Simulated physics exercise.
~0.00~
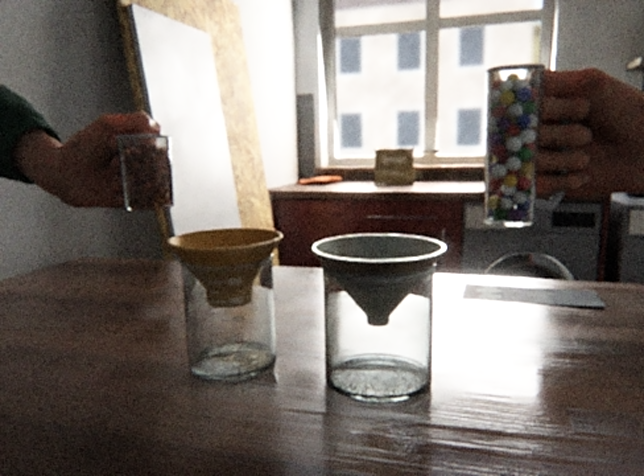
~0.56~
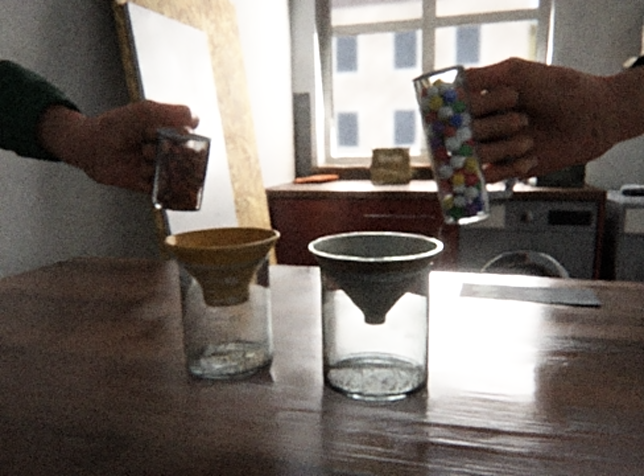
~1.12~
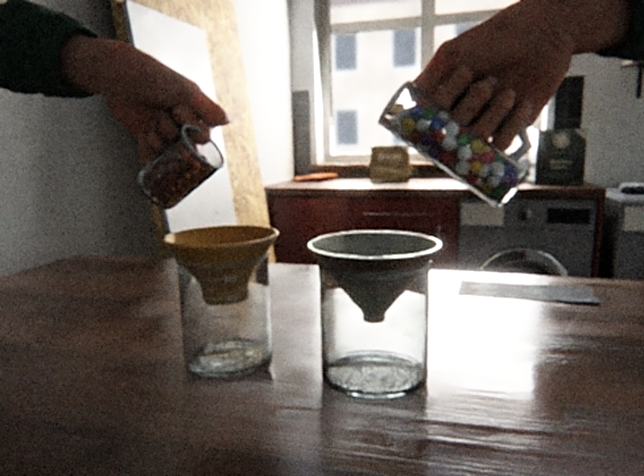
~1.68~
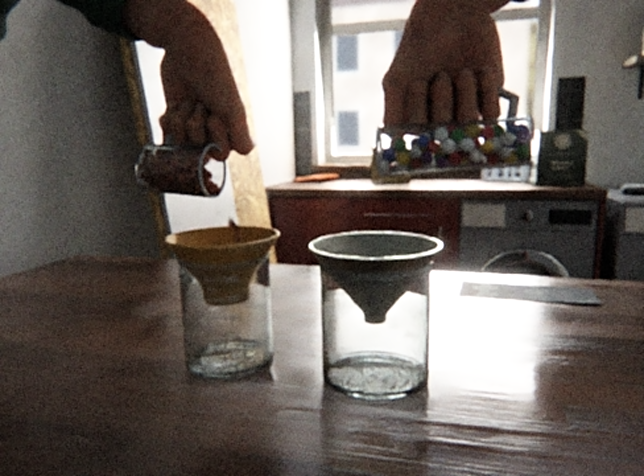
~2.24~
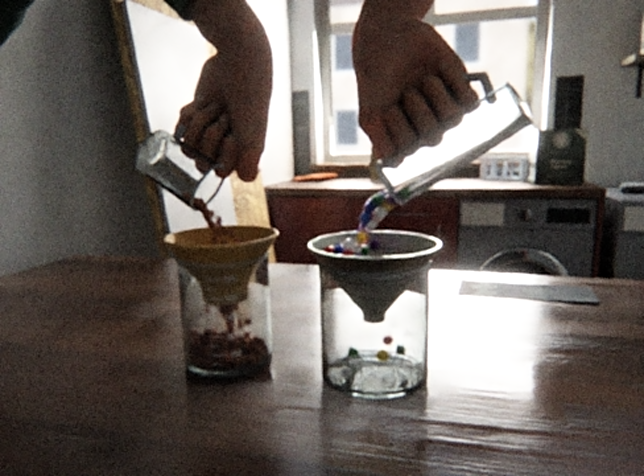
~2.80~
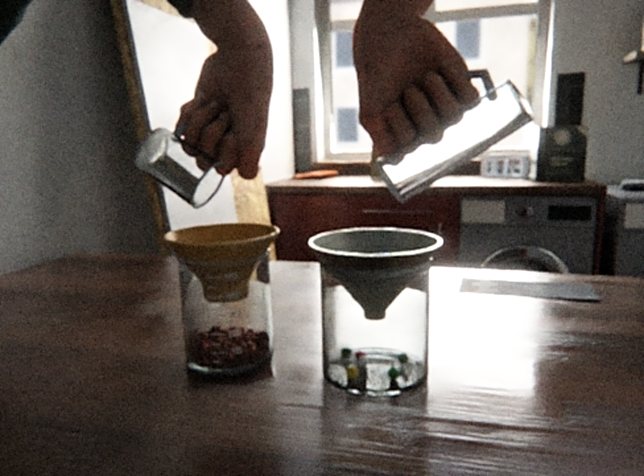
Hands tipping two cups over funnels, dark red bits all reaching the left jar, only a few colourful beads reaching the right.
